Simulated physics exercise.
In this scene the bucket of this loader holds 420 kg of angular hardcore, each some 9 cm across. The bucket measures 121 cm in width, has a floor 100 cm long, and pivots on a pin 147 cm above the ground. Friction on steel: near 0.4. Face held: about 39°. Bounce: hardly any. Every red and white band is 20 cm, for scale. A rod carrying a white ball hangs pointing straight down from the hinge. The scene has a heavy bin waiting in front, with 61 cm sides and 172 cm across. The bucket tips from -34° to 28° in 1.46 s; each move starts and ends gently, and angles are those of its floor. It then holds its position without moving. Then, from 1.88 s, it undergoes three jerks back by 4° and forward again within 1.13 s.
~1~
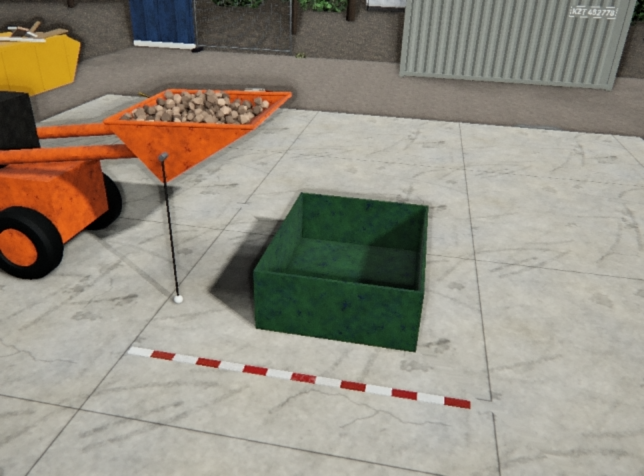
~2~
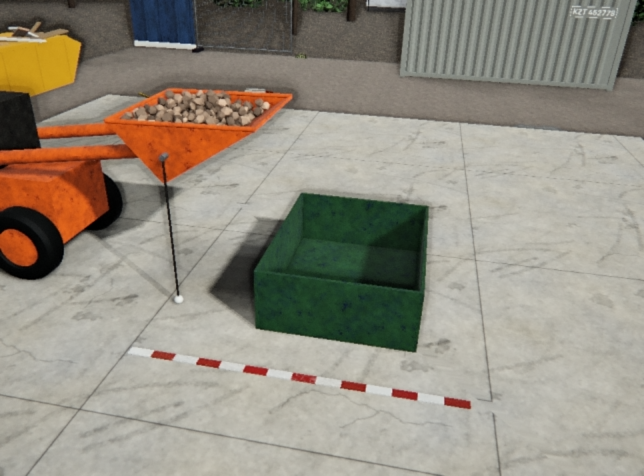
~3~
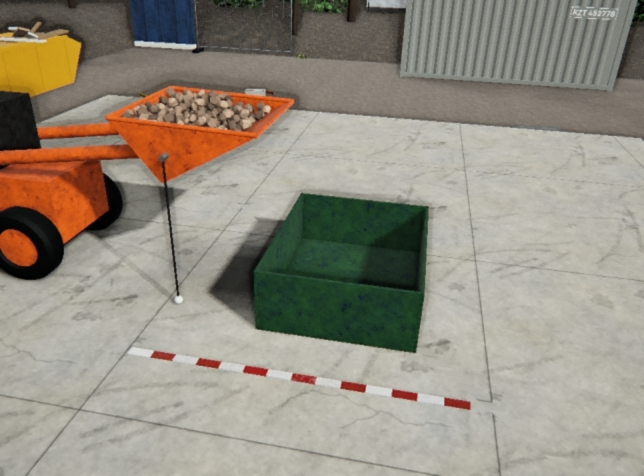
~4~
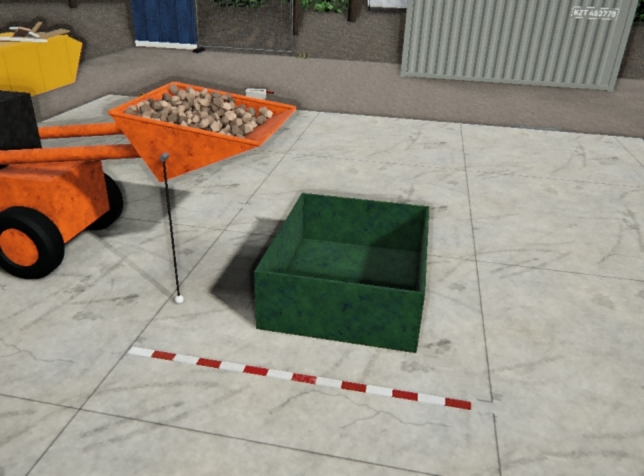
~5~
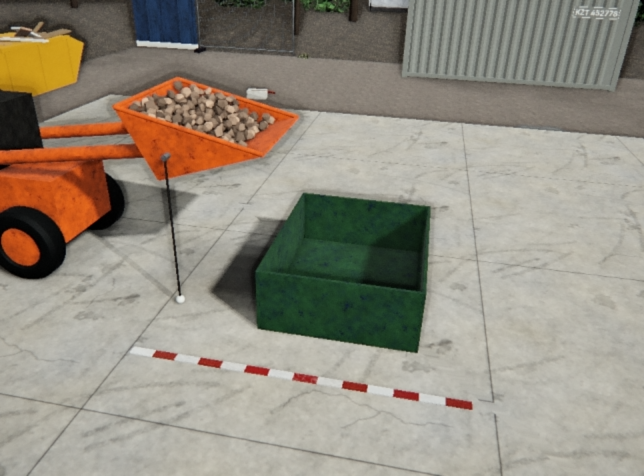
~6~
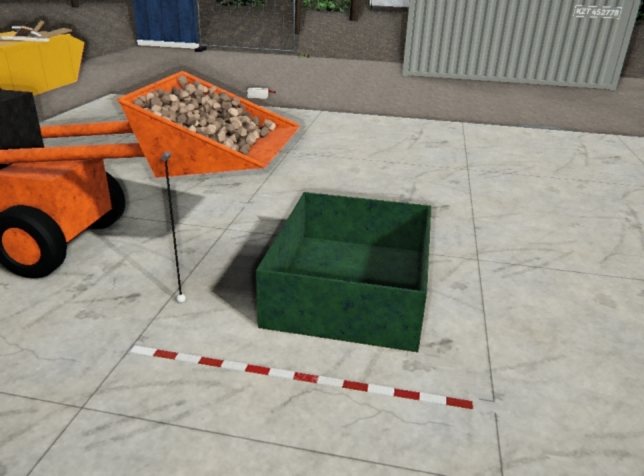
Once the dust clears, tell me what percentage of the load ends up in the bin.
I would put it at 90 %.
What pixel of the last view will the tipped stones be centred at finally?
Their middle ends up near (320, 276).
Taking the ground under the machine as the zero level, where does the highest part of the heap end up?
Around 34 cm above it, I'd say.
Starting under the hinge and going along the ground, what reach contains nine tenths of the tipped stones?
Roughly 170 centimetres ahead of it along the ground.
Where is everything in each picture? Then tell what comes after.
The bucket is at -34°, its lip at (254, 128); the top of the load is at (205, 99), in the first picture.
The bucket is at -33°, its lip at (255, 130); the top of the load is at (201, 100), in the second picture.
Lip at (257, 136), floor tilted -30°, highest stones at (194, 99), in the third picture.
The bucket is at -25°, its lip at (260, 145); the top of the load is at (190, 97), in the fourth picture.
Lip at (263, 155), floor tilted -18°, highest stones at (186, 93), in the fifth picture.
The bucket is at -11°, its lip at (264, 167); the top of the load is at (185, 90), in the sixth picture.
A little later the floor is at 19°; 100 % in the bucket; the foremost stones are at (254, 168).
Then the floor is at 28°; 95 % in the bucket, 5 % short of the bin; the foremost stones are at (277, 210).
Later still the floor is at 28°; 0 % in the bucket, 12 % short of the bin, 88 % in the bin; the foremost stones are at (411, 301).
In the end the floor is at 28°; 0 % in the bucket, 11 % short of the bin, 89 % in the bin; the foremost stones are at (411, 301).
